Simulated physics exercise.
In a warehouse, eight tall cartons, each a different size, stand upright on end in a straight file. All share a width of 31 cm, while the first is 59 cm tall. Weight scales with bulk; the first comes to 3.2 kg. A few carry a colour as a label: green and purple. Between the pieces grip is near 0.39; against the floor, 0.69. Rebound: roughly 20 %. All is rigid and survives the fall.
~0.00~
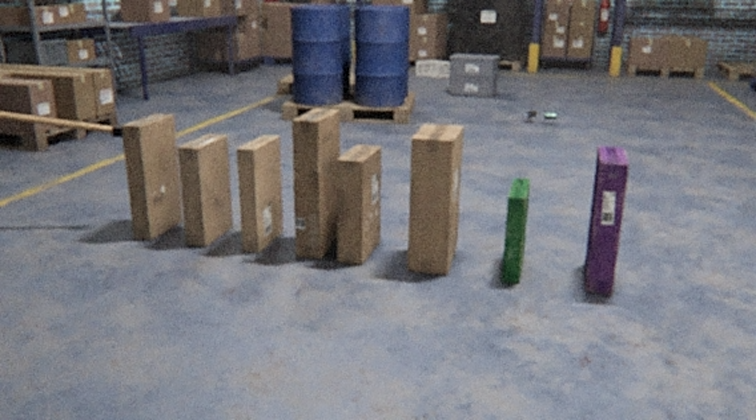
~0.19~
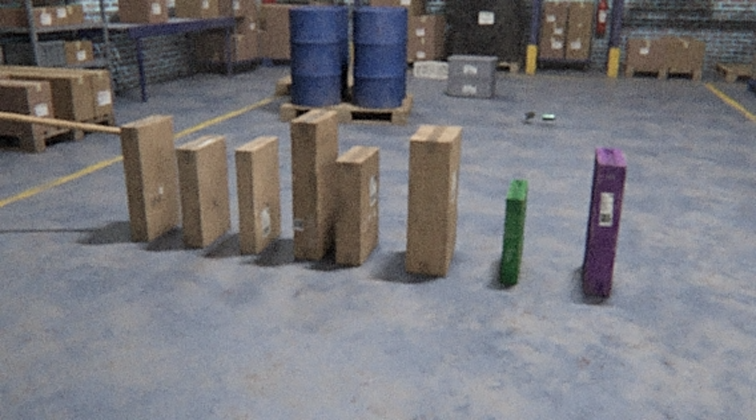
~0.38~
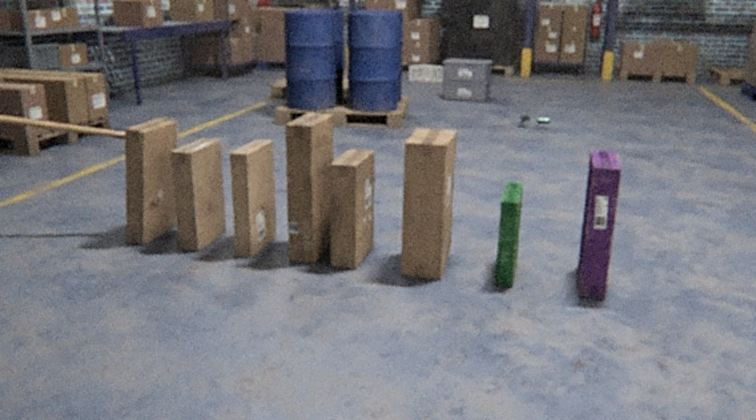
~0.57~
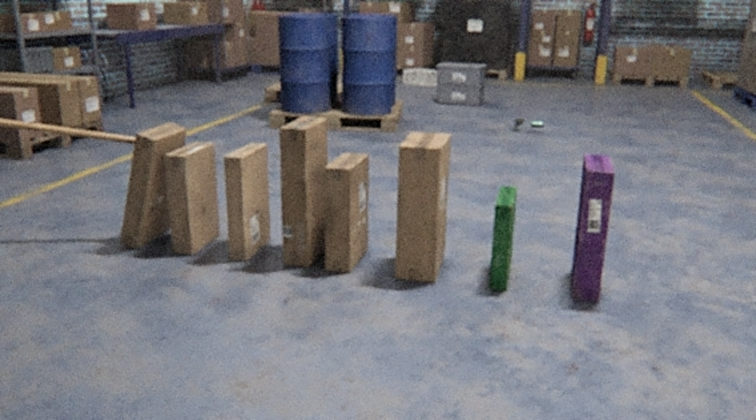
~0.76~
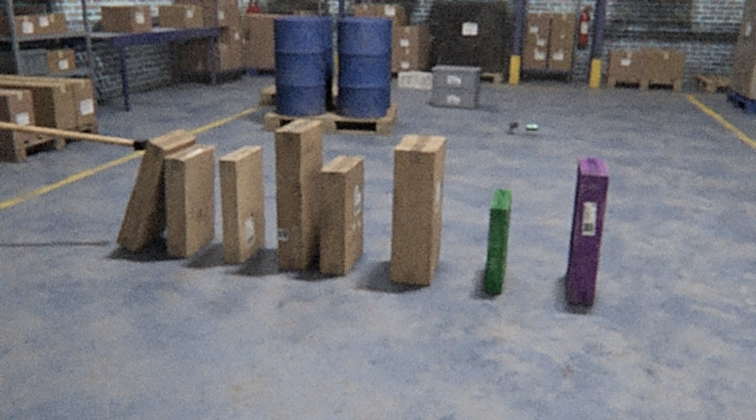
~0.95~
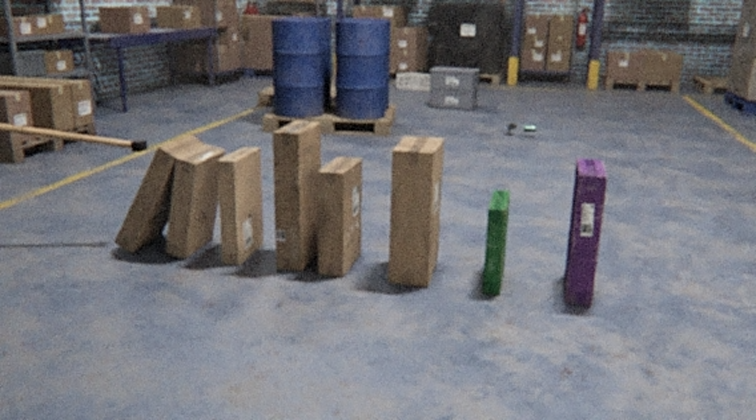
In the video, a pole pushes the leftmost of several upright brown cartons standing in a row with a green and a purple one, tilting it rightward against its neighbour, which then leans toward the next carton.
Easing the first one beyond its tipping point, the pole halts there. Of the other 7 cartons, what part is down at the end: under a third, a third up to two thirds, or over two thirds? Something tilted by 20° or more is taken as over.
Over two thirds.
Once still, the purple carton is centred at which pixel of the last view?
In the final picture its centre lies roughly at (670, 288).
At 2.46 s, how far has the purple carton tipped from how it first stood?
It's at some 60 degrees.
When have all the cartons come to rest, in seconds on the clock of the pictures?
Settling time: Near 3.0 s.
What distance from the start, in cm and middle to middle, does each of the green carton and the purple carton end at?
Green: 30 cm, purple: 50 cm.
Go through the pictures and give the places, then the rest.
In the first picture (pixels give the middle of a visible side; the camera pans a little), pole end (115, 132) 10 cm from the first carton; green carton (514, 241); purple carton (607, 231); none of the others has stirred.
The second picture shows pole end 23 mm from the first carton; green carton (512, 243).
The third picture shows pole end pushing; green carton (507, 246); none of the others has stirred.
The fourth picture shows pole end pushing; green carton (501, 249); none of the others has stirred.
The fifth picture shows pole end (136, 146) stopped; green carton (496, 252); steepest lean 3°, the carton at (201, 201); one has shifted.
The sixth picture shows pole end (134, 147) stopped; green carton (494, 253); purple carton (586, 242); steepest lean 11°, the carton at (206, 204); one has shifted.
After 1.24 s, 1 of the 7 other cartons over.
After 1.66 s, 4 of the 7 other cartons over.
After 2.14 s, 6 of the 7 other cartons over; green carton 28° from how it stood.
After 2.46 s, 7 of the 7 other cartons over; green carton 74° from how it stood; purple carton 63° from how it stood.
In the end (3.0 s), 7 of the 7 other cartons over; purple carton lying flat; green carton lying flat. That is 100 per cent. Not one is left standing. From the last view, middles, purple carton near (670, 288), green carton near (546, 279).
